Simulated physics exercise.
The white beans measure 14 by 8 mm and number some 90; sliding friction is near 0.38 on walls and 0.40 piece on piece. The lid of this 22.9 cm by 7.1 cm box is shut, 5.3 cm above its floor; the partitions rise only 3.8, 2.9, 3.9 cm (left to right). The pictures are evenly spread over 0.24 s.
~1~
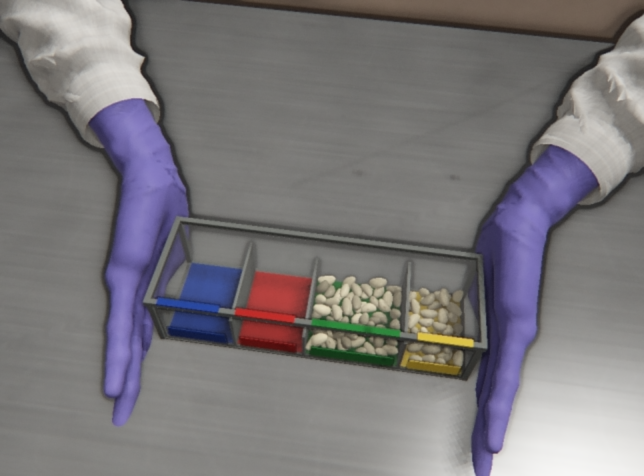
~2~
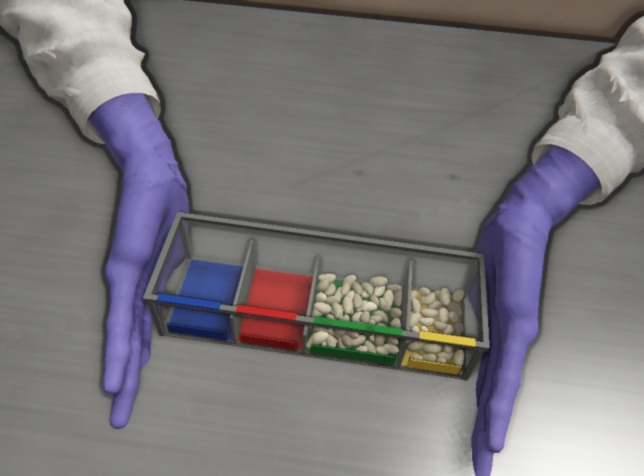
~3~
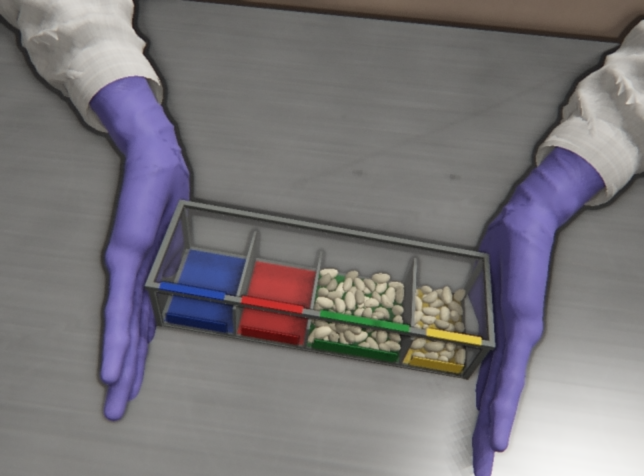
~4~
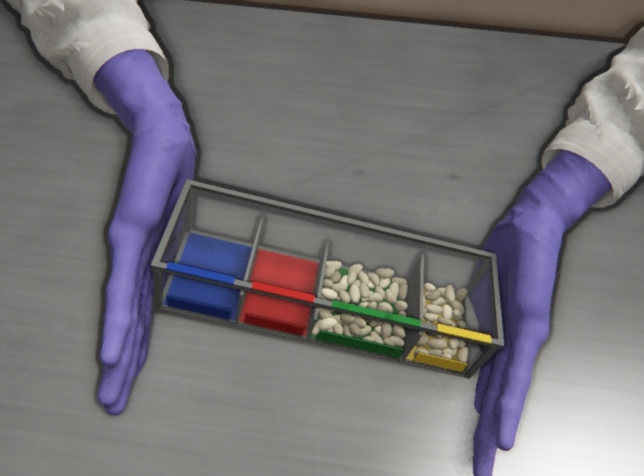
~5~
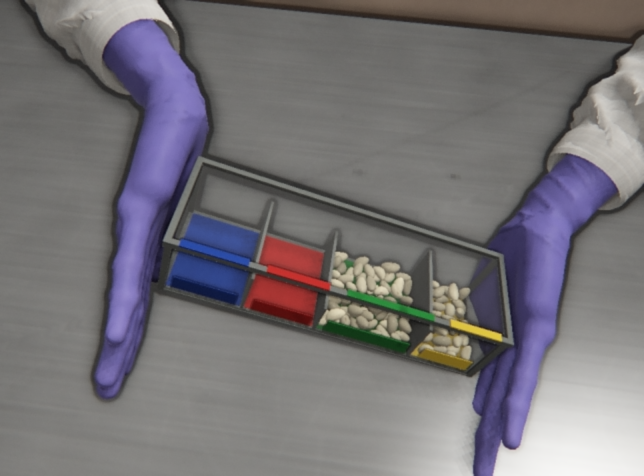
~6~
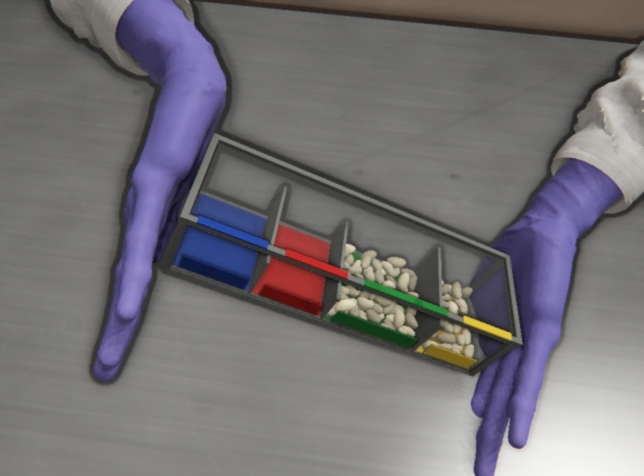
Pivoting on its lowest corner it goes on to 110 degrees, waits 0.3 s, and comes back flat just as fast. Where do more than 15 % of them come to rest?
Red below, blue below, green above, yellow above.
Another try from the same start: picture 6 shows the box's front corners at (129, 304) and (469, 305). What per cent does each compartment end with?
Red 45; blue 25; green 5; yellow 25.
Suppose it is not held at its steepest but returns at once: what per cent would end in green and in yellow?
Green 35, yellow 65.
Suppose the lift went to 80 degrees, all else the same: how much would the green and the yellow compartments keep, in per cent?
Then: Green 55, yellow 45.
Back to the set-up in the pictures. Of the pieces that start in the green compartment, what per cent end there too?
Some 60 per cent.
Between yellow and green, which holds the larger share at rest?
It is the yellow one.
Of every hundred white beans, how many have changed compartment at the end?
About 30 per cent.
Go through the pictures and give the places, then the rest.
The first frame shows box tilt 0 degrees, front corners at (151, 300) and (481, 344); green 65 %, yellow 35 %.
The second frame shows box tilt 1 degrees, front corners at (151, 296) and (482, 344).
The third frame shows box tilt 5 degrees, front corners at (153, 284) and (488, 343), lowest corner right back.
The fourth frame shows box tilt 10 degrees, front corners at (159, 264) and (497, 341), lowest corner right back.
The fifth frame shows box tilt 16 degrees, front corners at (171, 241) and (506, 340), lowest corner right back.
The sixth frame shows box tilt 22 degrees, front corners at (188, 217) and (515, 340), lowest corner right back; green 65 %, yellow 35 %.
Then, 0.92 s after the last picture, tilt 110 degrees; green 45 %, yellow 55 %.
Then, 1.54 s after the last picture, tilt 57 degrees; green 40 %, yellow 60 %.
Then, 2.20 s after the last picture, tilt 0 degrees; green 35 %, yellow 65 %.
In the end, red 0 %, blue 0 %, green 35 %, yellow 65 %.
